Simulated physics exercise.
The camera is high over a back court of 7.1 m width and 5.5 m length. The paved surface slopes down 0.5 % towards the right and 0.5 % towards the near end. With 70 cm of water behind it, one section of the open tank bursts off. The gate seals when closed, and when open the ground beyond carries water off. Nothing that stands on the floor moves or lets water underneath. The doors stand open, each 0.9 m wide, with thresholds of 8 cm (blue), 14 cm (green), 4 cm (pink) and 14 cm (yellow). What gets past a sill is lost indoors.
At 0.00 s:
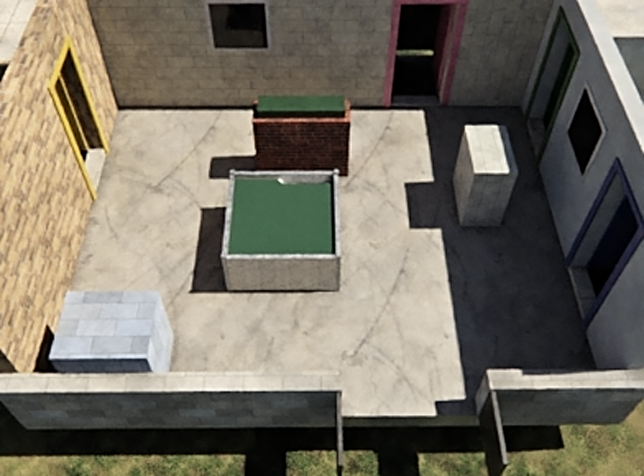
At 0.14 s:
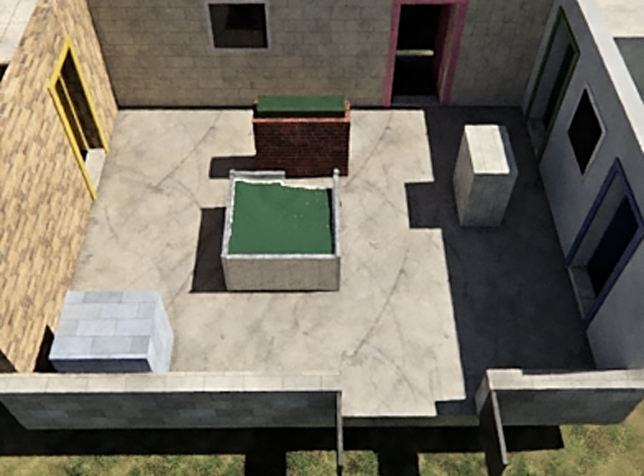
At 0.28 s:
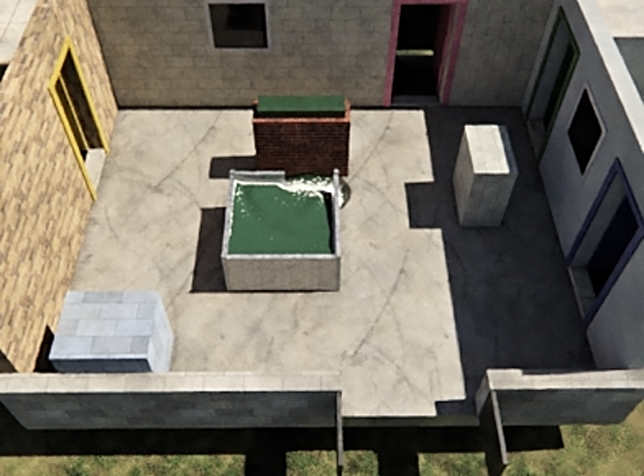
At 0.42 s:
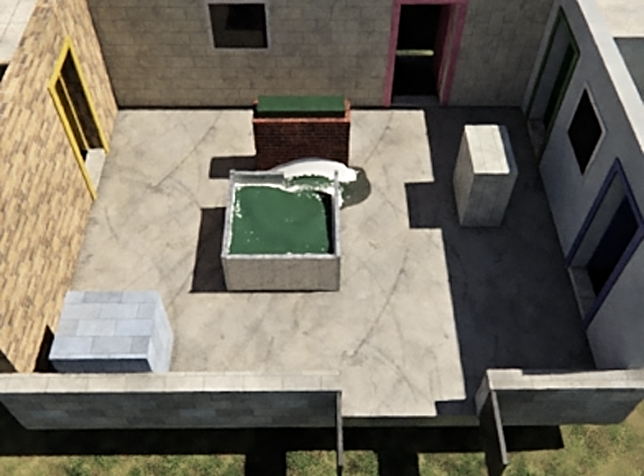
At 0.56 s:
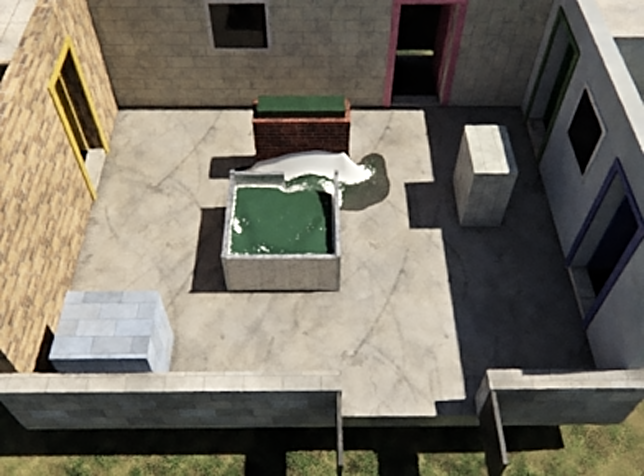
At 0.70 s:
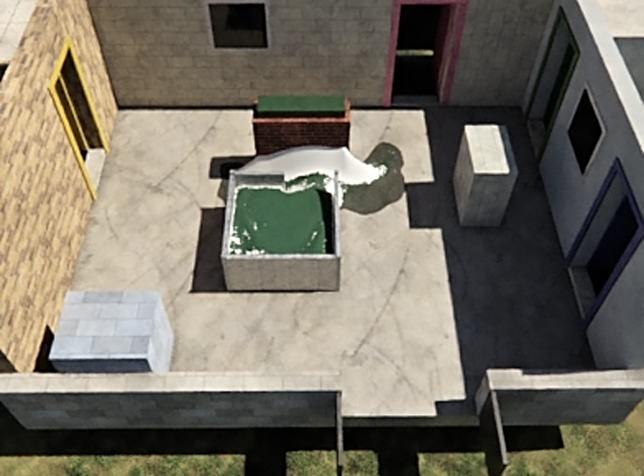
In the video, an open tank of green water stands in a walled court; its far side gives way, and water pours out behind it in a white, foamy stream, spreading across the paved floor towards the right.
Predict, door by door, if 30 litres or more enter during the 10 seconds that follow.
Within that time: At the blue door it keeps below the limit; at the green door it does not reach the limit; at the pink door it stays under the limit; at the yellow door it stays under the limit.
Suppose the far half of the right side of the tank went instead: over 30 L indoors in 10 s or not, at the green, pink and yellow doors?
Then: Green below, pink over, yellow not over.
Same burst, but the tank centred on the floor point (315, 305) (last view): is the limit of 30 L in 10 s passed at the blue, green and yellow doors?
Against that limit: Blue not over, green not over, yellow not over.
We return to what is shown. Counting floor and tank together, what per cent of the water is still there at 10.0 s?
Some 92 per cent remains.
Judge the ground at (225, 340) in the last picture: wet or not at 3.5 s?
It is not reached.
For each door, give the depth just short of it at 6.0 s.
Depths in cm: Blue 6, green 8, pink 4, yellow 6.
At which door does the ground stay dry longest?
Last comes the blue one.
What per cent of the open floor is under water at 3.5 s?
Some 55 per cent of it.
After 1.4 s water covers 25 % of the floor and is deepest (46 cm) near (315, 177); blue door not reached, green door not reached, pink door not reached, yellow door not reached.
After 2.2 s water covers 40 % of the floor and is deepest (32 cm) near (315, 185); blue door not reached, green door 13 cm at the sill, 0 L in, pink door 5 cm at the sill, 0 L in, yellow door 16 cm at the sill, 0 L in.
After 3.5 s water covers 55 % of the floor and is deepest (23 cm) near (315, 185); blue door 2 cm at the sill, 0 L in, green door 12 cm at the sill, 5 L in, pink door 3 cm at the sill, 2 L in, yellow door 11 cm at the sill, 3 L in.
After 6.0 s water covers 75 % of the floor and is deepest (12 cm) near (303, 185); blue door 6 cm at the sill, 0 L in, green door 8 cm at the sill, 5 L in, pink door 4 cm at the sill, 6 L in, yellow door 6 cm at the sill, 3 L in.
After 10.0 s water covers 95 % of the floor and is deepest (6 cm) near (543, 396); blue door 4 cm at the sill, 0 L in, green door 5 cm at the sill, 5 L in, pink door 3 cm at the sill, 7 L in, yellow door 3 cm at the sill, 3 L in.
